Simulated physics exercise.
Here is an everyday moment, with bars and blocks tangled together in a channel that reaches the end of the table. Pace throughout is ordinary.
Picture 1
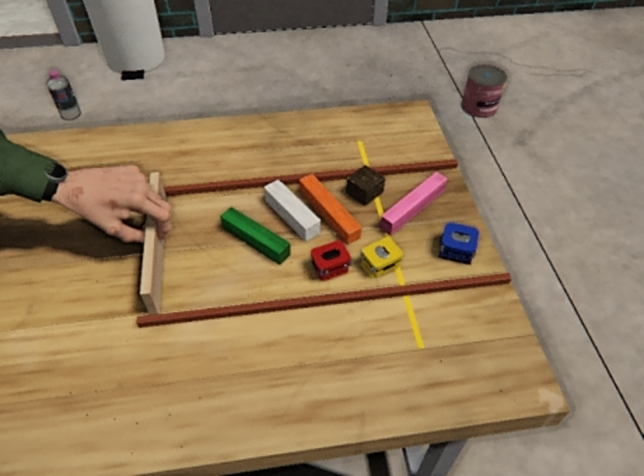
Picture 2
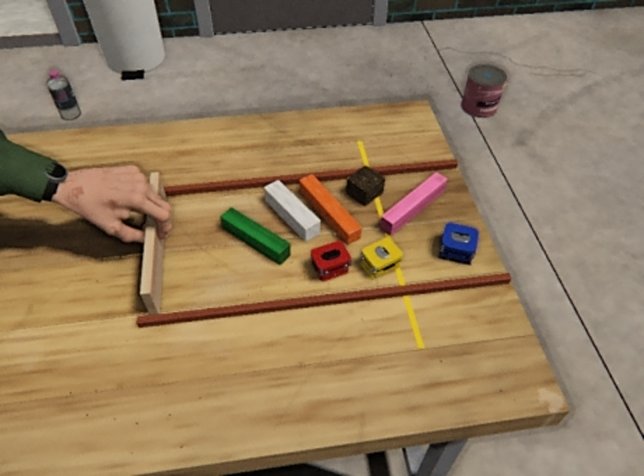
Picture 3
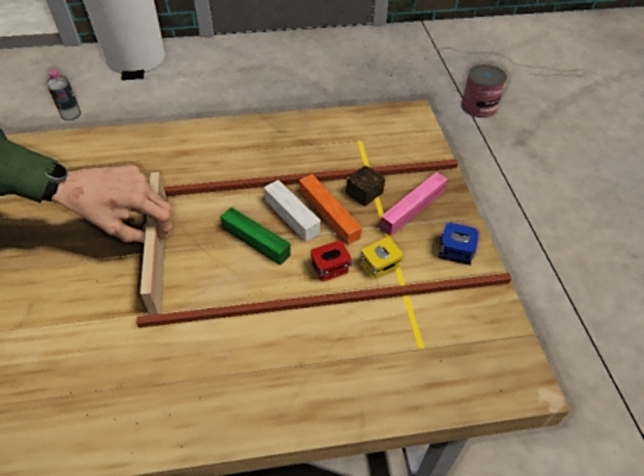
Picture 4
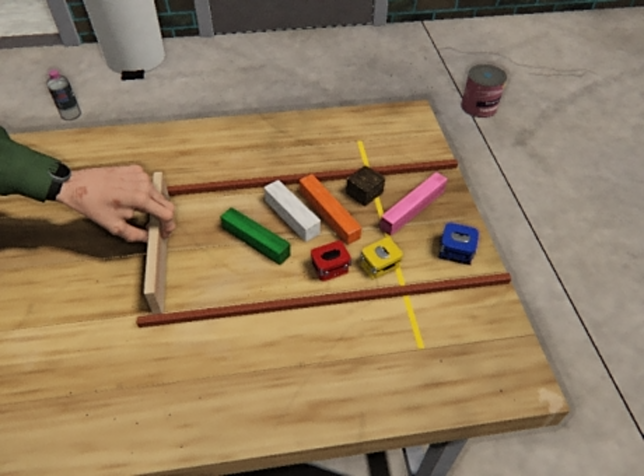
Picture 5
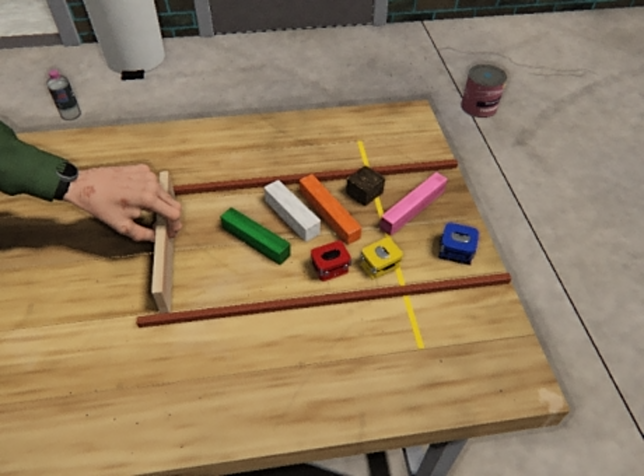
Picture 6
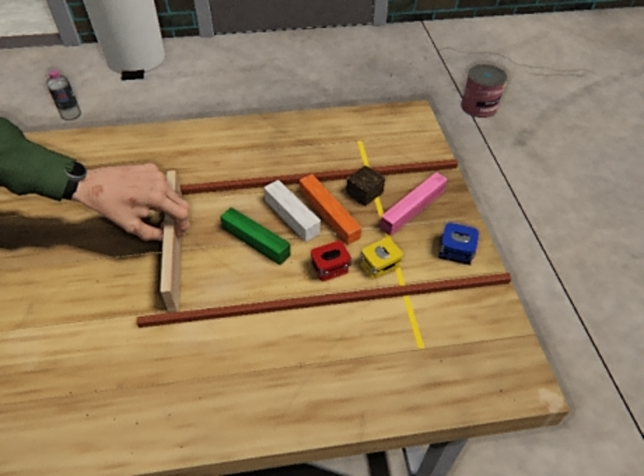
A hand in a green sleeve, seen from a fixed view above a wooden table on a concrete floor, slides an upright board slightly to the right between two reddish-brown rails. Ahead of it lie green, white, orange and pink bars, a dark block, and red, yellow and blue cases, with yellow tape crossing beneath. The board moves slowly without touching them, and everything else stays still.
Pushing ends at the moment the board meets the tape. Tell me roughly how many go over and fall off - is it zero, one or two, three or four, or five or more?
Seems none of them come crashing down.
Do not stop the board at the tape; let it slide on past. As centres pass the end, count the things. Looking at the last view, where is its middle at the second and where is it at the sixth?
The middle is at about (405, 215), later at about (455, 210).
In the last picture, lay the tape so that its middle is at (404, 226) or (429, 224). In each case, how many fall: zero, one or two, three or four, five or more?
The falls would be 1 or 2; 3 or 4.
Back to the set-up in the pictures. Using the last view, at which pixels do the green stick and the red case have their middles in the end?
The green stick ends at (396, 227) and the red case at (431, 256).
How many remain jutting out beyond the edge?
2, I think.
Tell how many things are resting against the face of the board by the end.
Count: 1.
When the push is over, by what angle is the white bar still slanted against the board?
Around 0 degrees.
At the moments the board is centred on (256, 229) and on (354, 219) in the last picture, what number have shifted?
Tally at point one: 1; at point two: 8.
A little later, none off yet; blue case at rest near (459, 244); pink stick at rest near (414, 203); black block at rest near (365, 185).
When it is over, the number that fall off is zero.
